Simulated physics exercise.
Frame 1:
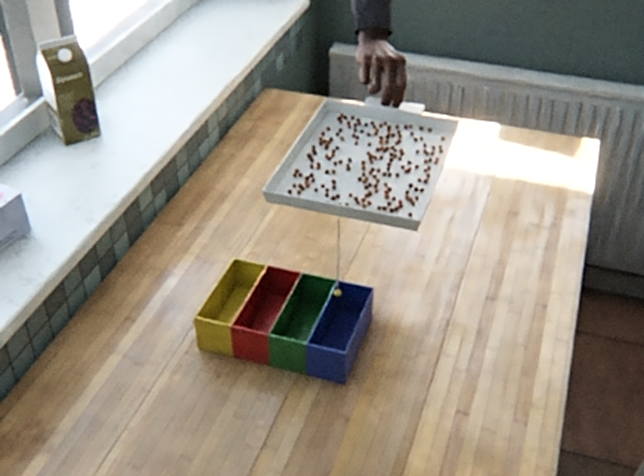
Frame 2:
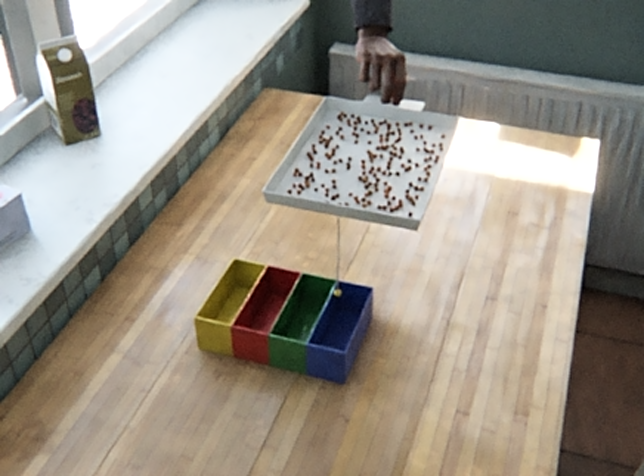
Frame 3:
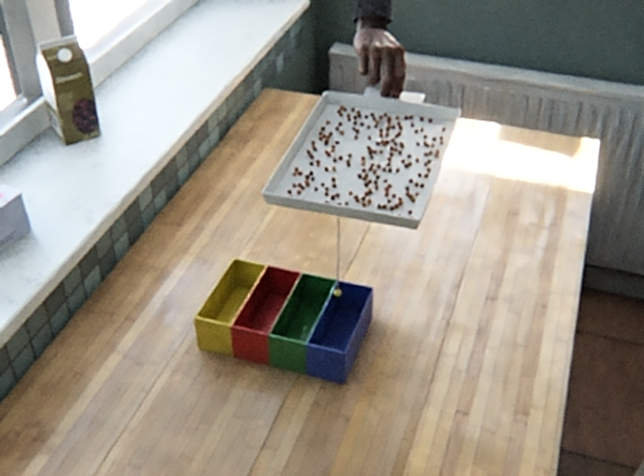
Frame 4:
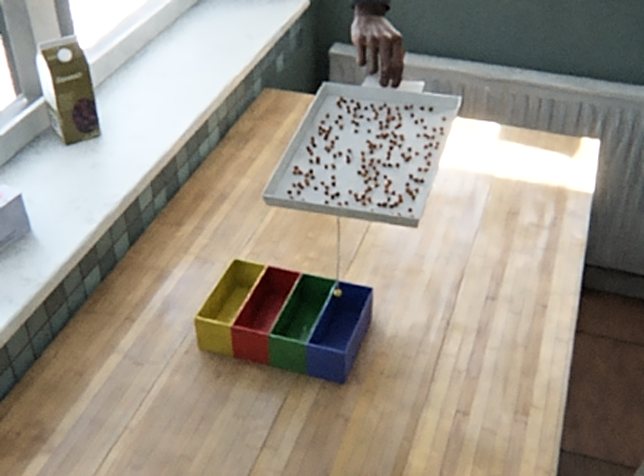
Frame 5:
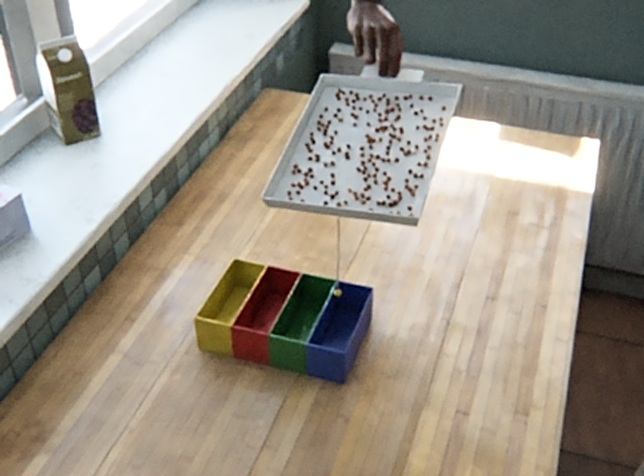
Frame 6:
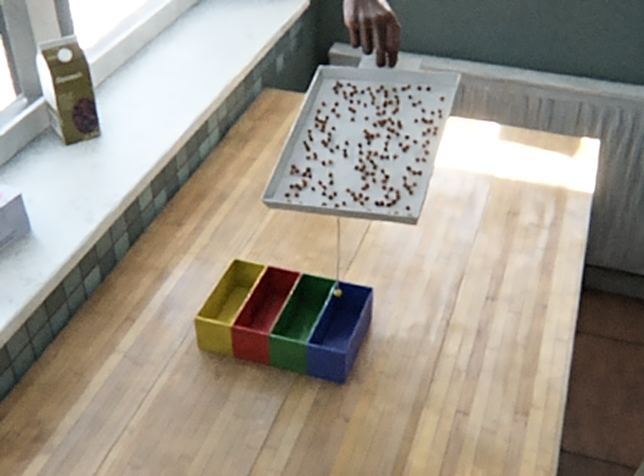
A hand raising the far end of a tray of small brown balls, tilting it gradually above a four-coloured box on a table.
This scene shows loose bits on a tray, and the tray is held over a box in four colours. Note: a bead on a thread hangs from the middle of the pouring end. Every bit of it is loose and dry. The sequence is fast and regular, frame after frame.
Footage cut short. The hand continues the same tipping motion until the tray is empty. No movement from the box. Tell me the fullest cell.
It is the red one.
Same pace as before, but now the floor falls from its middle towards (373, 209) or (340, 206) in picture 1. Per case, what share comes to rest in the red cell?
Lab note: Try 1 = 0 %, try 2 = 20 %.
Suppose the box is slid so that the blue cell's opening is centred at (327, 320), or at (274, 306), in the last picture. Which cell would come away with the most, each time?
Position one: The cell in red. Position two: The cell in blue.
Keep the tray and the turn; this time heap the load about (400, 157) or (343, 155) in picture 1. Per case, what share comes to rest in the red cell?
It would be roughly 60 per cent for the first and roughly 80 per cent for the second.
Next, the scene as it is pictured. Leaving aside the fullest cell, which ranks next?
Second place: The cell in green.
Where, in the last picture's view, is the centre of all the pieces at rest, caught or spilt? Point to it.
Near (272, 332).
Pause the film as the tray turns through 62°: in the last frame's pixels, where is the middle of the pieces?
In the last view, the load is centred close to (296, 208).
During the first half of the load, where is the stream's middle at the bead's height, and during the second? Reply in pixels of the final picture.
Initially about (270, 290); subsequently about (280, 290).
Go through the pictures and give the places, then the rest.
In the first frame, corners of the pouring end at (266, 189) and (418, 218), level; middle of the load at (372, 162), cereal balls; bead on its thread at (338, 293); yellow cell at (214, 334); red cell at (250, 343); green cell at (288, 352); blue cell at (326, 361).
In the second frame, corners of the pouring end at (266, 190) and (418, 218), level; middle of the load at (372, 161).
In the third frame, corners of the pouring end at (266, 191) and (417, 217), tipped barely, lowest at the left corner; middle of the load at (372, 157).
In the fourth frame, corners of the pouring end at (265, 193) and (417, 216), tipped a little, lowest at the left corner; middle of the load at (372, 152).
In the fifth frame, corners of the pouring end at (265, 196) and (416, 215), tipped a little, lowest at the left corner; middle of the load at (371, 147).
In the sixth frame, corners of the pouring end at (264, 198) and (415, 215), tipped clearly, lowest at the left corner; middle of the load at (369, 143); yellow cell at (214, 334); red cell at (250, 343); green cell at (288, 352); blue cell at (326, 361).
Soon, tray tipped steeply; most on the tray; a stray few in the red cell; a stray few in the yellow cell; a small part falling or outside the box.
A while on, tray tipped past a quarter turn; most on the tray; about a quarter in the red cell; a stray few in the green cell; a stray few in the yellow cell; a stray few in the blue cell; a stray few falling or outside the box.
Towards the end, tray tipped past a quarter turn; about two thirds in the red cell; about a quarter in the green cell; a small part in the blue cell; a stray few in the yellow cell; a stray few falling or outside the box.
Finally, tray tipped past a quarter turn; about two thirds in the red cell; about a quarter in the green cell; a small part in the blue cell; a stray few in the yellow cell; a stray few outside the box.
